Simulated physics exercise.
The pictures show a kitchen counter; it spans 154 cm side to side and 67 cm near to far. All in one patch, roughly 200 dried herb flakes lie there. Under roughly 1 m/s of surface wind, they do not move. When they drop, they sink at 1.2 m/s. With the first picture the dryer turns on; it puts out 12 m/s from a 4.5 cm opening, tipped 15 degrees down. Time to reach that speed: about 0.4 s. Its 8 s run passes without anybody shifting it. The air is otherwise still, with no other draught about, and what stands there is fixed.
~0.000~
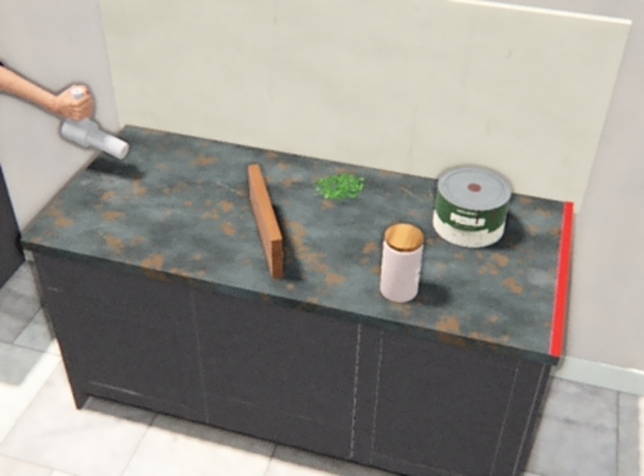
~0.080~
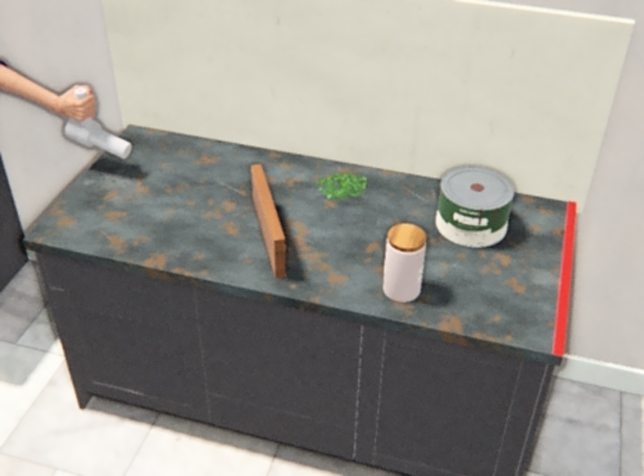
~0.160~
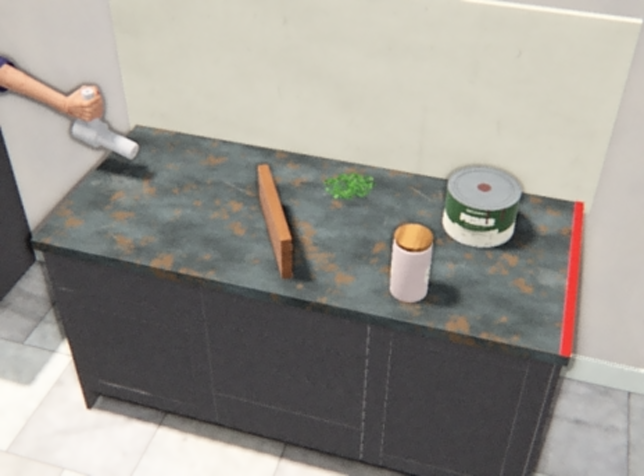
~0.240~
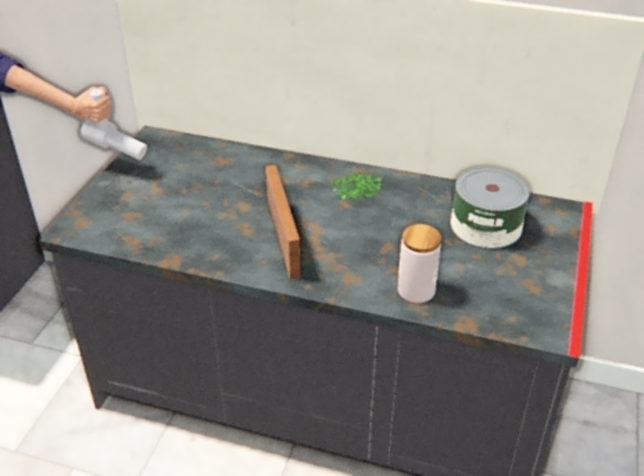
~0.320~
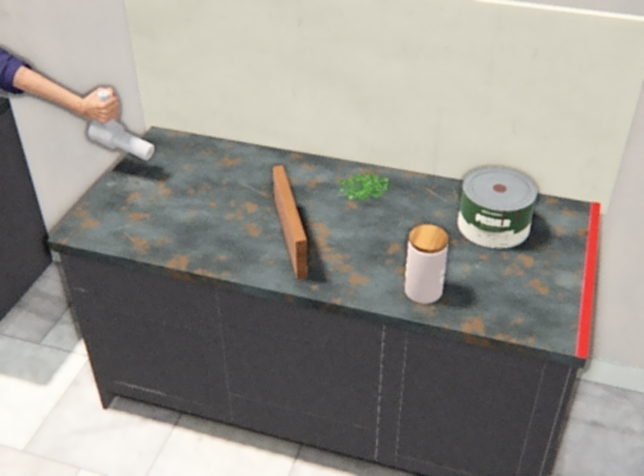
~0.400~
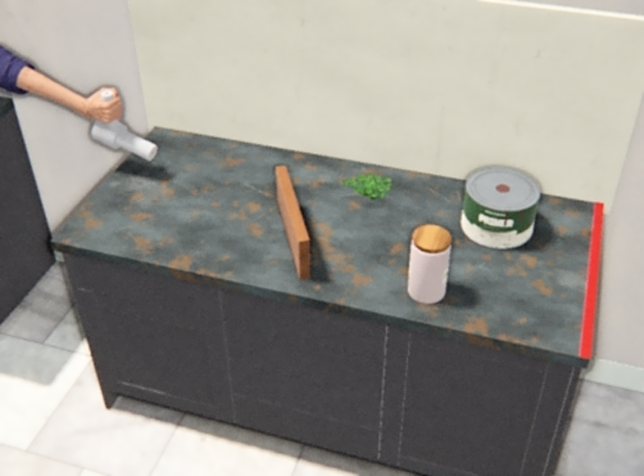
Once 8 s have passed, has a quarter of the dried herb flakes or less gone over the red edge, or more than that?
Above a quarter.
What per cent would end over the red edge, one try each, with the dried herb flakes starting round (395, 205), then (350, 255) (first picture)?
100 %, 2 %.
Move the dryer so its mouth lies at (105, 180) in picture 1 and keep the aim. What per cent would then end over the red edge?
I'd put it at around 0 per cent.
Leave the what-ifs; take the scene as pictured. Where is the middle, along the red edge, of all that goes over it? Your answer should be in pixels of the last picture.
About (603, 210).
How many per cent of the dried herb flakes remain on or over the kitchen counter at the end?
I'd put it at some 0 %.
After 1.6 s the count stands so, 99 % are over the red edge.
After 2.6 s the count stands so, 100 % are over the red edge.
After 4.4 s the count stands so, 100 % are over the red edge.
After 8.0 s, at the end, 100 % are over the red edge.
